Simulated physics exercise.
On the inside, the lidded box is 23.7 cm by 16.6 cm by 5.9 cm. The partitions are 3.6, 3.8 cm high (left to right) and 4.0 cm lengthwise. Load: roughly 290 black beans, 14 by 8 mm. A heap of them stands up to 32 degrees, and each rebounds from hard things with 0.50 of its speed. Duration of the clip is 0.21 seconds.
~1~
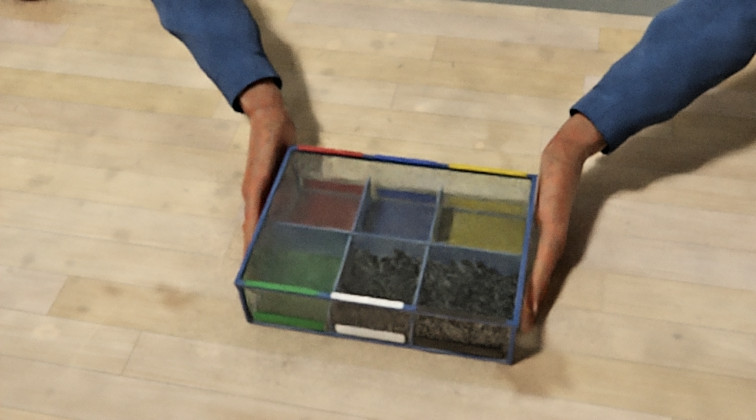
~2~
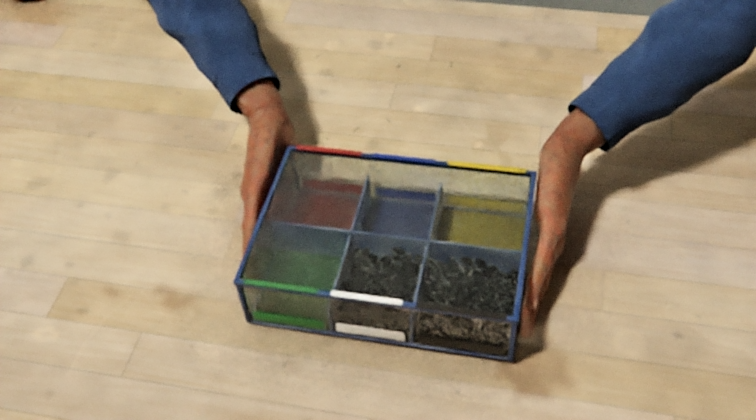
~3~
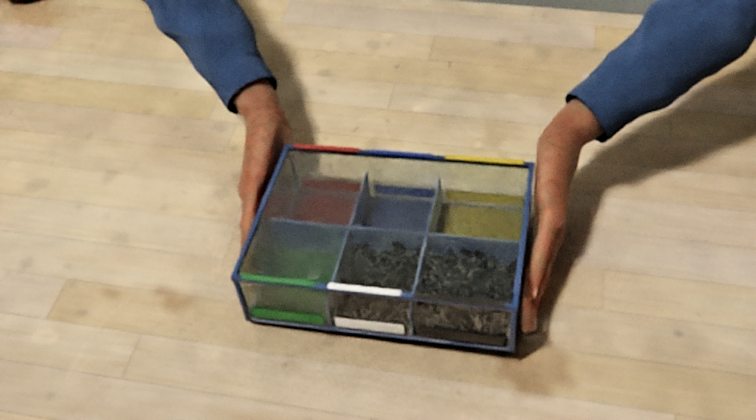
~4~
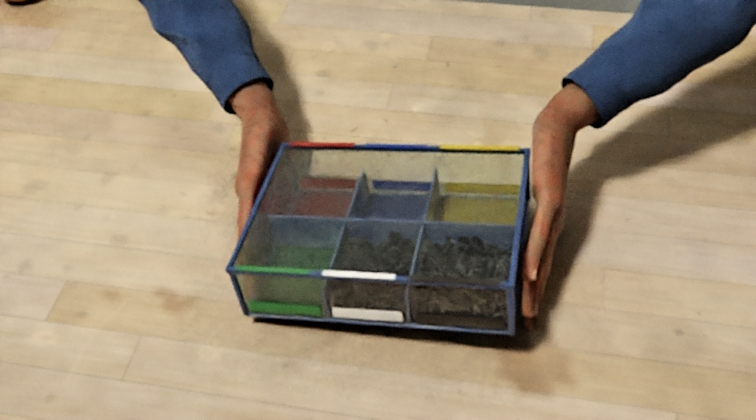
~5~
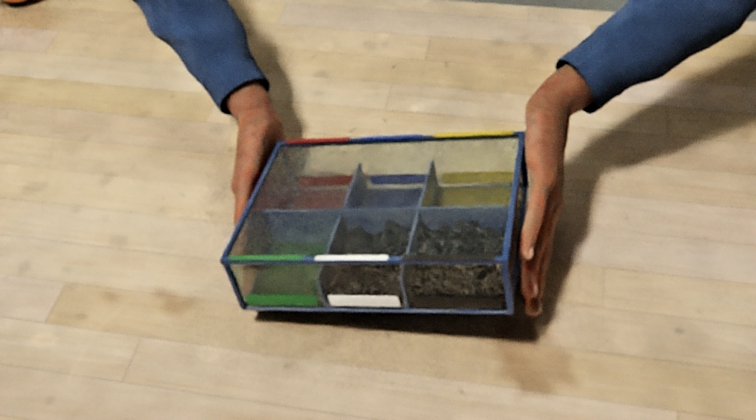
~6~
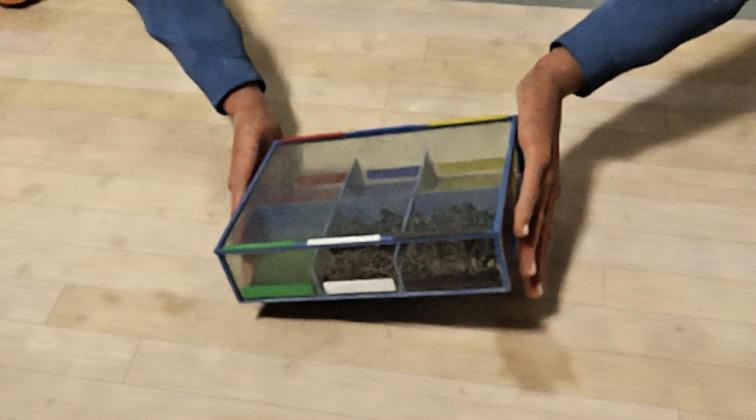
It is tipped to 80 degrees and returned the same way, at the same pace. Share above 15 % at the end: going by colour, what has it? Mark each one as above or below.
Marked: Red above; blue below; green below; yellow below; white above; black above.
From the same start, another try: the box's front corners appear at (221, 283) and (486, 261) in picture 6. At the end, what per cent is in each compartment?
Each compartment ends with, in per cent, red 5, blue 0, green 35, yellow 0, white 35 and black 25.
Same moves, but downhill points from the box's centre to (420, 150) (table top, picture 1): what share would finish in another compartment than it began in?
About 40 per cent.
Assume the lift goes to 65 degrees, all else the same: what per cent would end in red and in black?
With that change it's red at 5 per cent and black at 45 per cent.
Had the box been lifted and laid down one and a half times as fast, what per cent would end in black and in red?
Then black would get 30 per cent, while red would get 20 per cent.
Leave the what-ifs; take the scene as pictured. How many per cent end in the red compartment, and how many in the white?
The red one gets 25 per cent and the white one 25 per cent.
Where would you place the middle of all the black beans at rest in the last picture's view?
In the last view, approximately (375, 266).
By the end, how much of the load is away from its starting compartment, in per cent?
That comes to close to 45 percent.
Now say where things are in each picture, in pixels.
The first picture shows box tilt 0 degrees, front corners at (240, 282) and (513, 322); white 40 %, black 60 %.
The second picture shows box tilt 1 degrees, front corners at (239, 281) and (514, 318).
The third picture shows box tilt 3 degrees, front corners at (237, 276) and (513, 306), lowest corner left back.
The fourth picture shows box tilt 8 degrees, front corners at (232, 268) and (509, 284), lowest corner left back.
The fifth picture shows box tilt 12 degrees, front corners at (226, 259) and (503, 259), lowest corner left back.
The sixth picture shows box tilt 17 degrees, front corners at (220, 250) and (494, 232), lowest corner left back; white 40 %, black 60 %.
Then, 0.66 s after the last picture, tilt 79 degrees; red 5 %, blue 5 %, white 40 %, black 45 %.
Then, 1.11 s after the last picture, tilt 34 degrees; red 25 %, blue 5 %, green 5 %, yellow 5 %, white 25 %, black 30 %.
Then, 1.62 s after the last picture, tilt 0 degrees; red 25 %, blue 5 %, green 5 %, yellow 5 %, white 25 %, black 30 %.
In the end, red 25 %, blue 5 %, green 5 %, yellow 5 %, white 25 %, black 30 %.
